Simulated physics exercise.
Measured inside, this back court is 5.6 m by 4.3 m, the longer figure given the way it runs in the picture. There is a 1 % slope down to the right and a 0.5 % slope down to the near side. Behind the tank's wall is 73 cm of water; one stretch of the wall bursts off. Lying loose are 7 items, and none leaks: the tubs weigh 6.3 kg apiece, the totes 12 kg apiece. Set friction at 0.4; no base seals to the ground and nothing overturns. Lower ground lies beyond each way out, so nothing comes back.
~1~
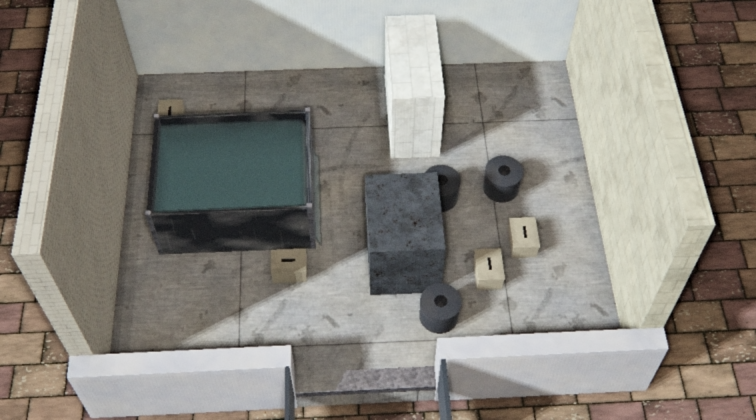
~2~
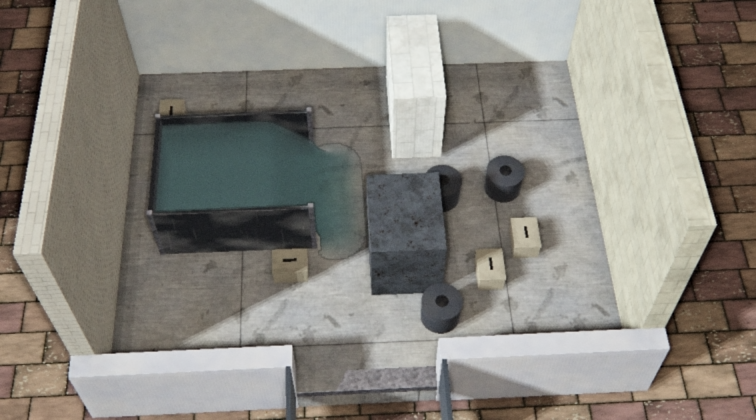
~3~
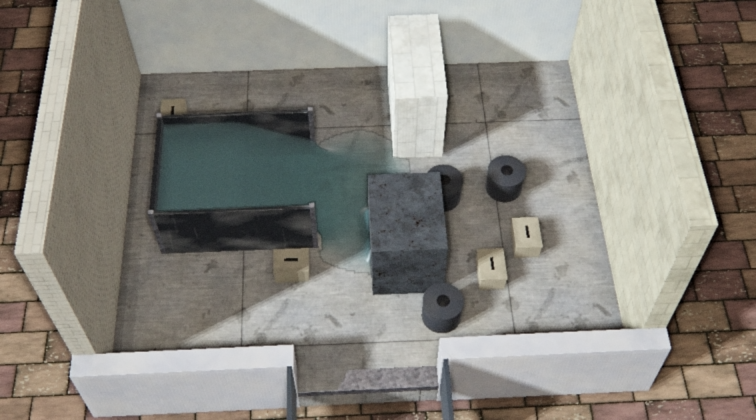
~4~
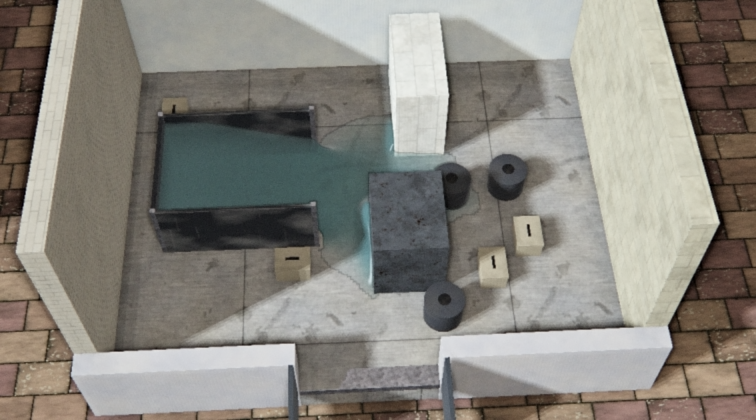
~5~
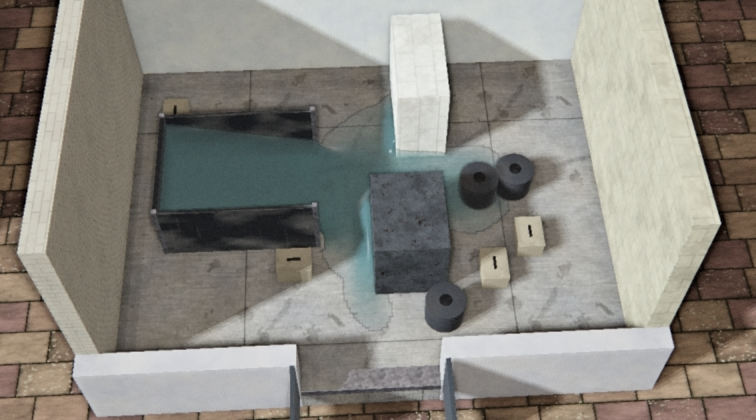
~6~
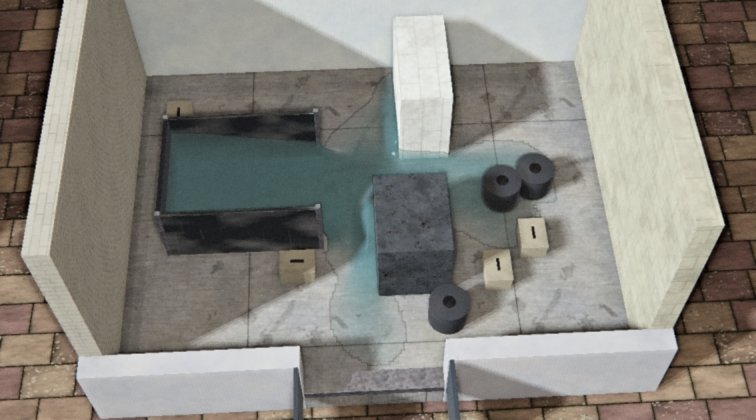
Greenish water poured out of the open right side of a dark tank in a walled court, spread around a gray block, and pushed two dark round tubs to the right across the floor.
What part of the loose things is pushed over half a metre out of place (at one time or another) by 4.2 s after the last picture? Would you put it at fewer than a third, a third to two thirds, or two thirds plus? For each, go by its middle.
I would say a third to two thirds.
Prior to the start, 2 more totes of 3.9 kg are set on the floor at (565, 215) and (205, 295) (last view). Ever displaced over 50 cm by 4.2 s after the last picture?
In order: Beyond it, within it.
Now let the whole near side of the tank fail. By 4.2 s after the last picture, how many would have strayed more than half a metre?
Then it comes to 2 of them.
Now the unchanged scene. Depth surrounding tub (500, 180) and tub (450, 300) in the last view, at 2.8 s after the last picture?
Depth approx. 6 cm / 4 cm.
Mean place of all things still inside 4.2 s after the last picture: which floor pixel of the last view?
They average out to somewhere around (364, 279).
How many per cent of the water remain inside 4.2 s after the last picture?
Around 86 % of the water.
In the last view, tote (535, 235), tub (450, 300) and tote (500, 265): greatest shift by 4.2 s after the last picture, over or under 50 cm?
Well, in that order it's topping it, topping it, not reaching it.
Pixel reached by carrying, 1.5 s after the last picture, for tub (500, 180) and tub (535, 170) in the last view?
Somewhere around (562, 316) and (594, 204).
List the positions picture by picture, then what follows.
The first frame shows a tub at (441, 180), on the bottom; a tub at (504, 171) rests on the ground; 2.3 m2 under water; 0 of 7 have shifted.
The second frame shows a tub at (443, 180), on the bottom; a tub at (505, 171) rests on the ground; water covers 3.1 m2; 0 of 7 have shifted.
The third frame shows a tub at (444, 180) rests on the ground; a tub at (507, 171) rests on the ground; 4.0 m2 under water; 0 of 7 have shifted.
The fourth frame shows a tub at (451, 178) rests on the ground, 7 cm from its start; a tub at (508, 169), on the bottom; 4.6 m2 under water; 1 of 7 have shifted.
The fifth frame shows a tub at (479, 177) rests on the ground, 38 cm from its start; a tub at (515, 169) rests on the ground, 7 cm from its start; 5.6 m2 under water; 2 of 7 have shifted.
The sixth frame shows a tub at (502, 181) rests on the ground, 61 cm from its start; a tub at (535, 168), on the bottom, 27 cm from its start; 6.7 m2 under water; 2 of 7 have shifted.
Then, 0.4 s after the last picture 2 of 7 are over 50 cm from their spots; 1 afloat.
Then, 1.5 s after the last picture 2 of 7 are over 50 cm from their spots; 1 afloat.
Then, 2.8 s after the last picture 3 of 7 are over 50 cm from their spots; 1 afloat.
Then, 4.2 s after the last picture 4 of 7 are over 50 cm from their spots, and 4 have been at some point; 2 afloat.
